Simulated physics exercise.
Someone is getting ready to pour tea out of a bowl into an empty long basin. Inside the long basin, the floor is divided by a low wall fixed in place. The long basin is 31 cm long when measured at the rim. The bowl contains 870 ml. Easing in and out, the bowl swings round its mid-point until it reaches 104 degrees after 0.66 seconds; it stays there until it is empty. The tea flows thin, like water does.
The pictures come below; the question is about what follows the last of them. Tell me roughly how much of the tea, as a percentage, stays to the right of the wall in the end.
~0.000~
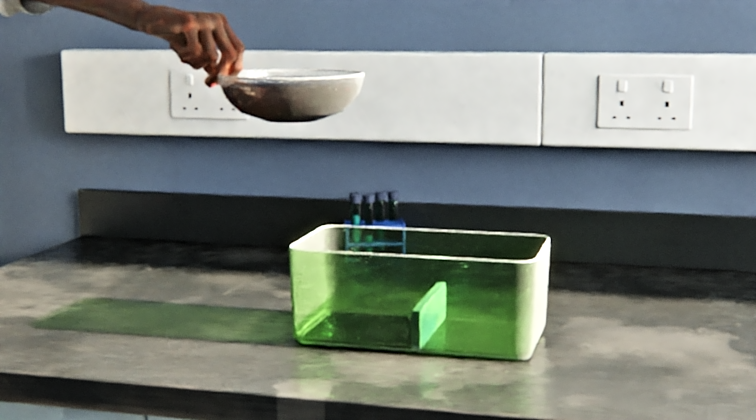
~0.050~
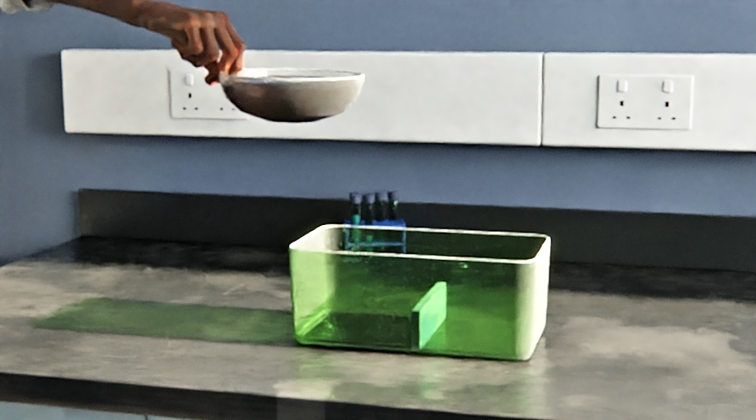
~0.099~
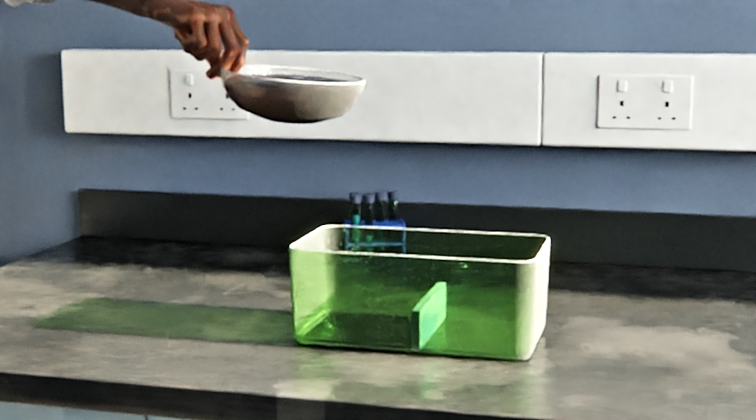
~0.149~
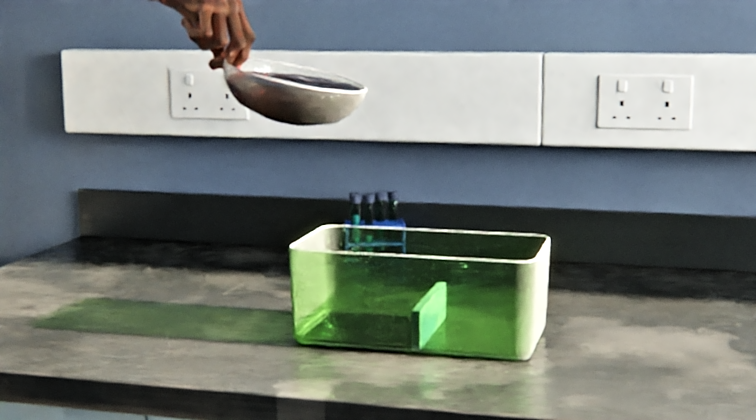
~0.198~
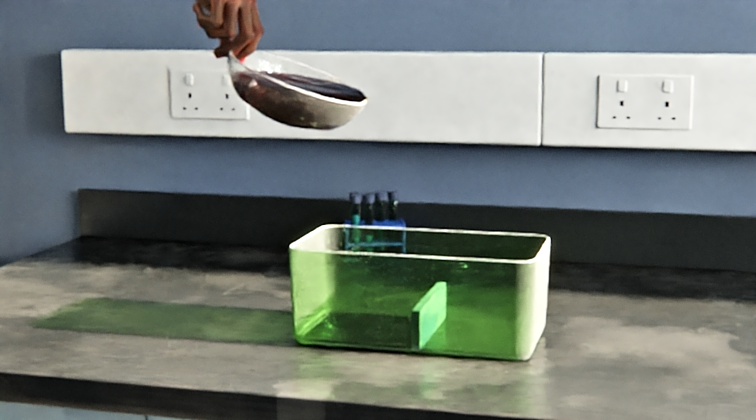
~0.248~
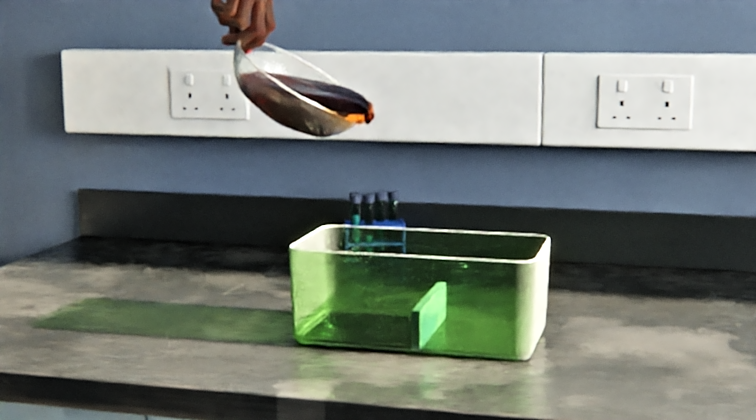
Around 17 per cent stays on the right.
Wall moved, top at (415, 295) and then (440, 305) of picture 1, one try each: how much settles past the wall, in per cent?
Respectively close to 40 and 15 %.
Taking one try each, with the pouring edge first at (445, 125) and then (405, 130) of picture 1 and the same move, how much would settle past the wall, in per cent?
75 per cent first, 50 per cent second.
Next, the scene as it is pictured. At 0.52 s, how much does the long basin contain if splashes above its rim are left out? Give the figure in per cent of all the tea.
Around 54 percent.
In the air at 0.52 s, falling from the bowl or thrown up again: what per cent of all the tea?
Roughly 44 %.
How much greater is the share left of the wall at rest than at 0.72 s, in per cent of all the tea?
Difference: Approx. 1 %.
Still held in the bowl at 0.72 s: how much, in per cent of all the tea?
I reckon near 0 per cent still sits there.
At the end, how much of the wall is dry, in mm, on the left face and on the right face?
Left 24 mm, right 44 mm.
By 0.52 s the tilt is 93° and 2 per cent is still to pour, 45 is left of the wall and 10 right of it.
By 0.72 s the tilt is 104° and 0 per cent is still to pour, 72 is left of the wall and 16 right of it.
By 0.93 s the tilt is 104° and 0 per cent is still to pour, 72 is left of the wall and 17 right of it.
By 1.16 s the tilt is 104° and 0 per cent is still to pour, 72 is left of the wall and 17 right of it.
At rest 72 per cent lies left of the wall, 17 right of it and 10 outside.
